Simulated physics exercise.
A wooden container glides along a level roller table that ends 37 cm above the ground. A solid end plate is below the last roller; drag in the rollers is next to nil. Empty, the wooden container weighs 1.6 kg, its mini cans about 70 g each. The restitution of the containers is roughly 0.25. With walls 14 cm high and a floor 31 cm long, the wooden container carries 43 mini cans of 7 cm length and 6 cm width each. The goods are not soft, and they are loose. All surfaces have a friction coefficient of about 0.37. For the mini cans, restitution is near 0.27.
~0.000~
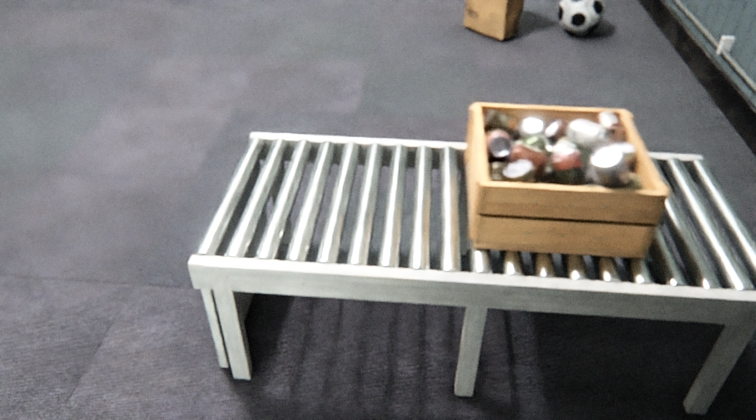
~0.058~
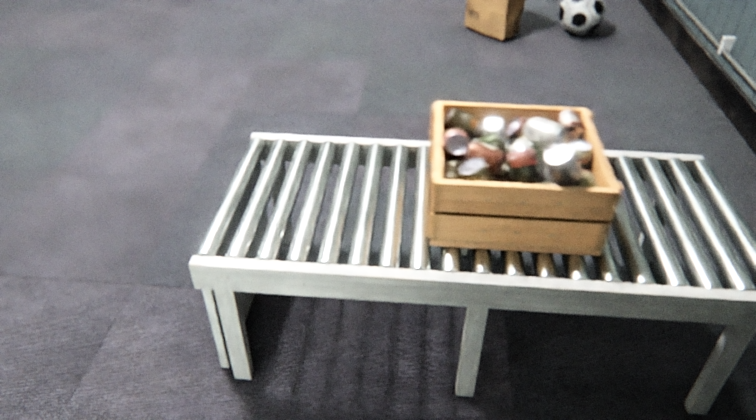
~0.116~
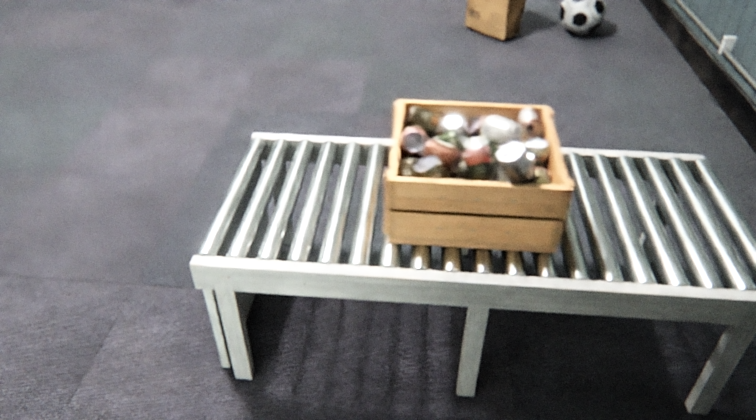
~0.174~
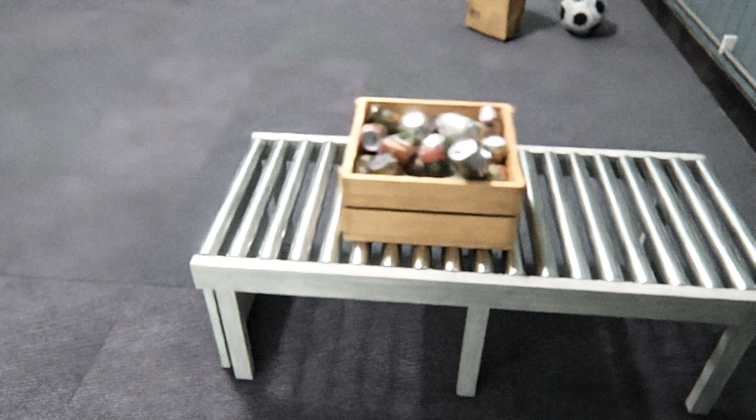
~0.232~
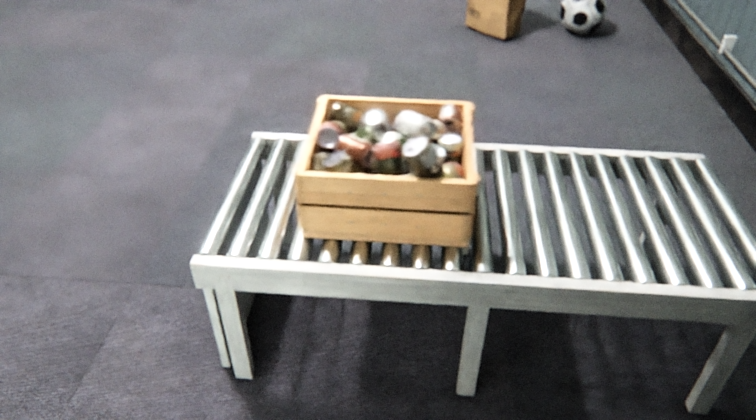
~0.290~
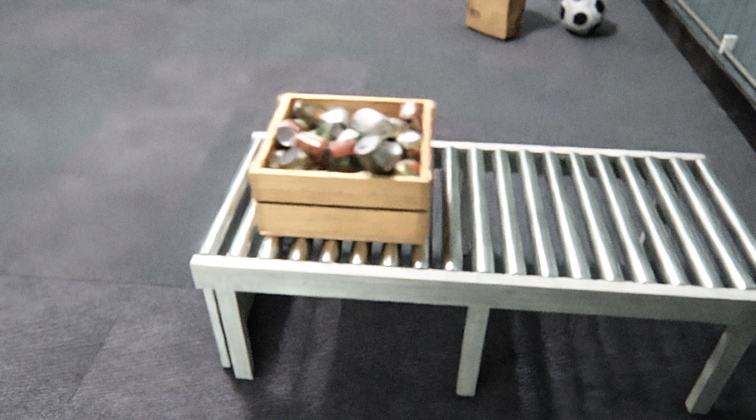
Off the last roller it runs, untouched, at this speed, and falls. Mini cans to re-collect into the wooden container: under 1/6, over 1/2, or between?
I expect under one-sixth of the load to come out.
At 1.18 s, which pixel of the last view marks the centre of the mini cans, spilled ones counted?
Their middle is at about (43, 269).
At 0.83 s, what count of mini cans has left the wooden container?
0 or so by then.
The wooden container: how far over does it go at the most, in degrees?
About 30°.
After 0.37 s, the leading end passes the last roller.
After 0.63 s, the wooden container leans 12° with 0 of 43 out.
After 0.83 s, the wooden container leans 18° with 0 of 43 out.
After 1.18 s, the wooden container is level with 2 of 43 out.
Outcome (at 1.24 s), the wooden container is level with 2 of 43 out. Asked share, 2 of 43, 5 per cent.
